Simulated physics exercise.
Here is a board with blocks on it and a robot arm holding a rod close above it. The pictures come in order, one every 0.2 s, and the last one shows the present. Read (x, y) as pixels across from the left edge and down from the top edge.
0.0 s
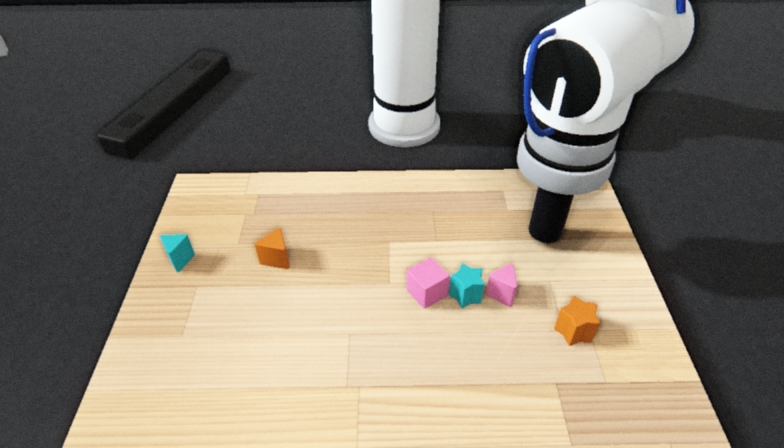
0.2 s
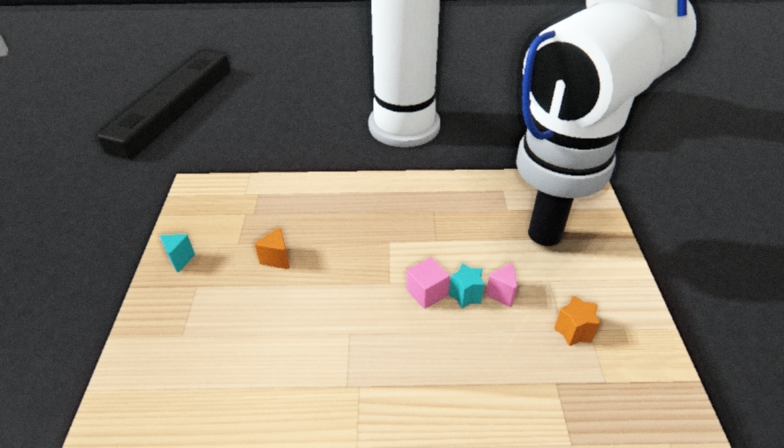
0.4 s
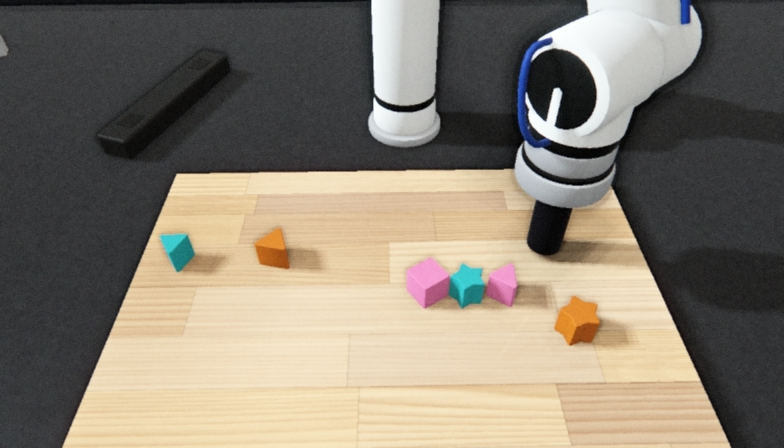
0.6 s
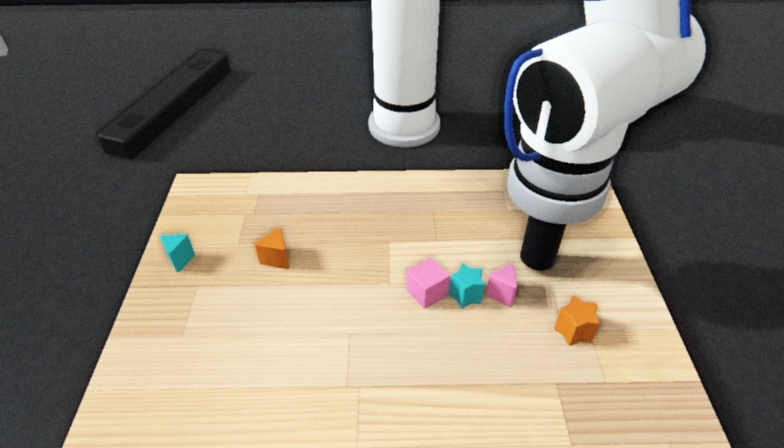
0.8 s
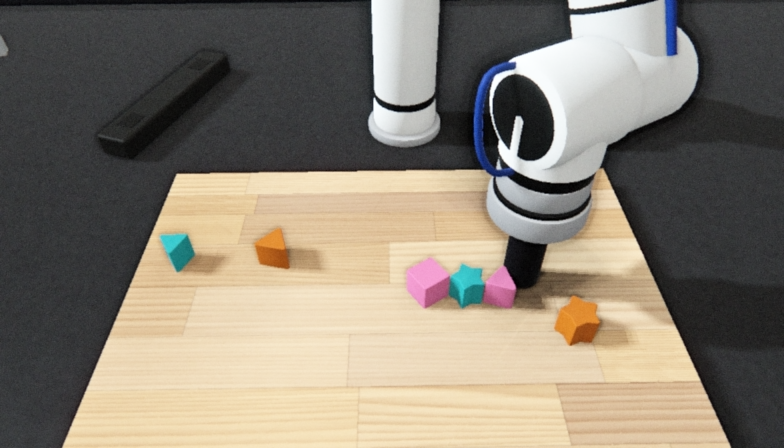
A pale wooden board lies on a dark surface, seen from above at an angle by a still camera. A turquoise and an orange triangular block sit at left, a pink block, turquoise star and pink triangle form a row right of centre, and an orange star lies lower right. The white robot arm lowers its black rod toward the viewer, then moves it left against the pink triangle, nudging it slightly.
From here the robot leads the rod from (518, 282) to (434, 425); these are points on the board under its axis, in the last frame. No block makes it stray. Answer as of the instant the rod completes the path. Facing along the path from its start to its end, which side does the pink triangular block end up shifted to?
Gets pushed right.
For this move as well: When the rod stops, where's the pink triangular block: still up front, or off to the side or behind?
The pink triangular block slips off.
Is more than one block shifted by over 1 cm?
No, that is not how it ends up.
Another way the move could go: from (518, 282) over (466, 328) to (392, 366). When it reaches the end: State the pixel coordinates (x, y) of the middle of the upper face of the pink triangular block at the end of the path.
(372, 371)
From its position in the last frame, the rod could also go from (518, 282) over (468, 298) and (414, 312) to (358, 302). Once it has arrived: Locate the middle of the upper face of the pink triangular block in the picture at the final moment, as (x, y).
The point I'd pick in the picture is (474, 304).
What follows on the original path. One third of the way, rod at (495, 318); pink triangular block at (469, 312).
Two thirds of the way, rod at (467, 365); pink triangular block at (450, 323), turned 45° clockwise.
At the end, rod at (434, 419); turquoise star block not moved; pink triangular block at (450, 323), turned 45° clockwise.
